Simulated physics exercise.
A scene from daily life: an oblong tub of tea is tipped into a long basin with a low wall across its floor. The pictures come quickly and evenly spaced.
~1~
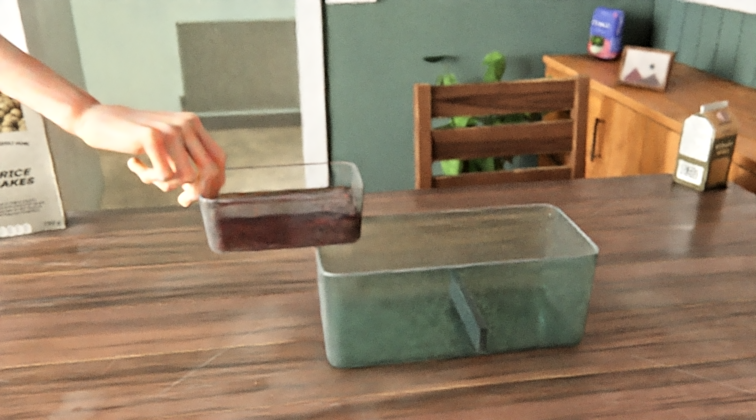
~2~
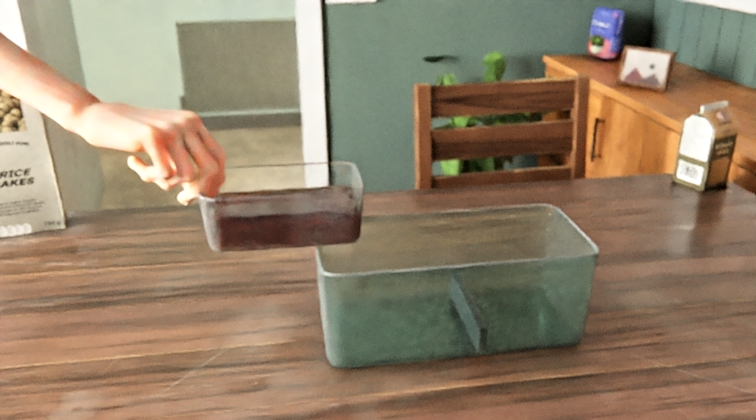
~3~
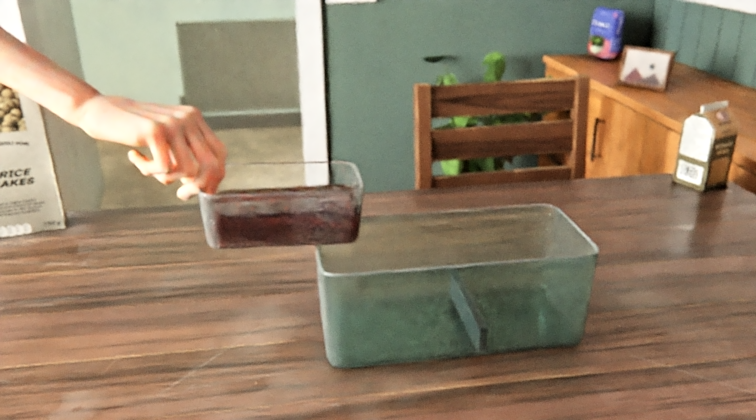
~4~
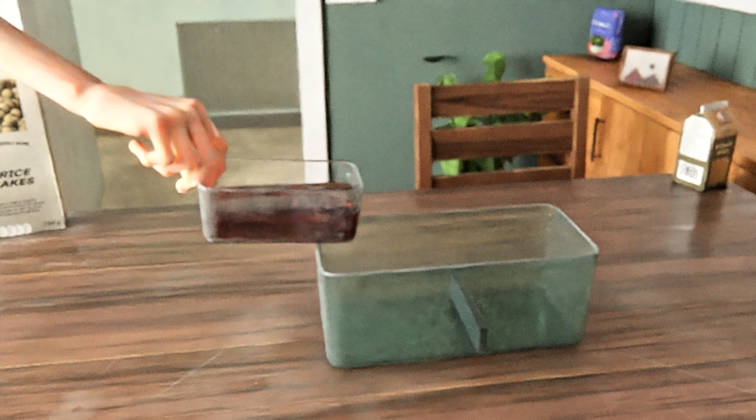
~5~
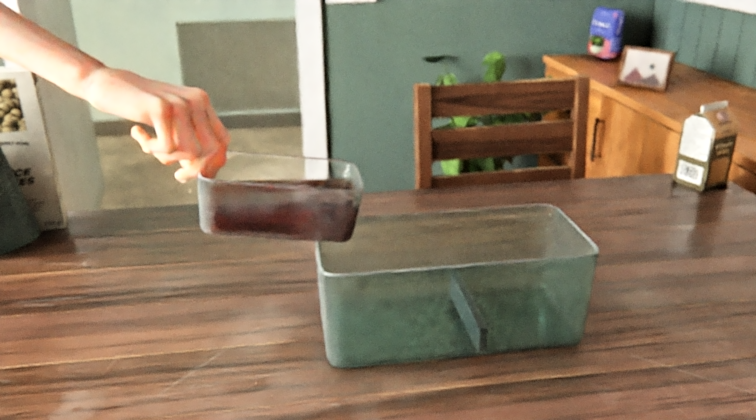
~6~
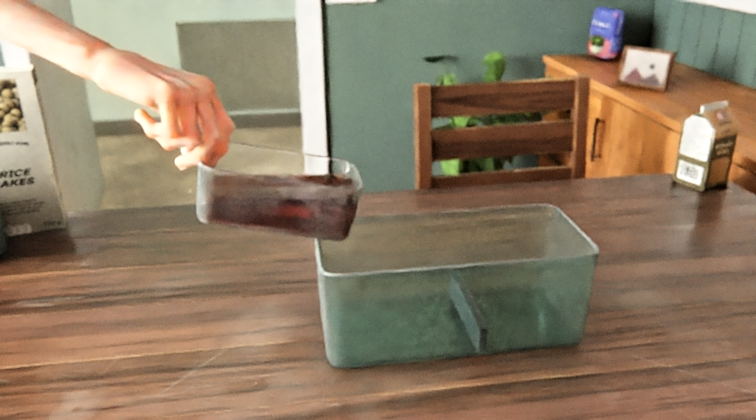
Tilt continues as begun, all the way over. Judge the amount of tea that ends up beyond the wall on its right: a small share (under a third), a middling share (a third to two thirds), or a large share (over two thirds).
A small share.
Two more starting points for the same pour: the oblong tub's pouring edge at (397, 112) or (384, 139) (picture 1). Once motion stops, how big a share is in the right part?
Start one gives close to 70 percent, start two close to 55 percent.
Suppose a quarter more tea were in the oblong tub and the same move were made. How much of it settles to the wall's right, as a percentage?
Some 25 per cent.
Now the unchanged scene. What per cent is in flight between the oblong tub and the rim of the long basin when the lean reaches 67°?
Around 45 in a hundred.
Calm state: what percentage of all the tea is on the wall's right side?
Share: Roughly 10 %.
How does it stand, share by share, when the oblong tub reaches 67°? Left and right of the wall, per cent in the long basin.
Left 10 %, right 0 %.
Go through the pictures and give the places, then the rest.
In the first picture, it leans 0°; its right rim is at (359, 177); the tea meets the walls at (210, 207) and (356, 197); the long basin's rim runs from (318, 248) to (576, 228); the wall's top is at (468, 299).
In the second picture, it leans 1°; its right rim is at (359, 177); the tea meets the walls at (210, 206) and (356, 196).
In the third picture, it leans 2°; its right rim is at (359, 177); the tea meets the walls at (209, 203) and (355, 194).
In the fourth picture, it leans 5°; its right rim is at (359, 177); the tea meets the walls at (207, 200) and (354, 192).
In the fifth picture, it leans 8°; its right rim is at (359, 177); the tea meets the walls at (205, 194) and (354, 189).
In the sixth picture, it leans 13°; its right rim is at (359, 178); the tea meets the walls at (203, 187) and (353, 184).
A moment on, the oblong tub is tipped part way and 46 per cent is still to pour, 11 is left of the wall and 0 right of it.
Next, the oblong tub is tipped on its side and 8 per cent is still to pour, 77 is left of the wall and 5 right of it.
Then the oblong tub is tipped right over and 0 per cent is still to pour, 89 is left of the wall and 8 right of it.
Later the oblong tub is tipped right over and 0 per cent is still to pour, 89 is left of the wall and 9 right of it.
In the end 89 per cent lies left of the wall, 9 right of it and 2 outside.
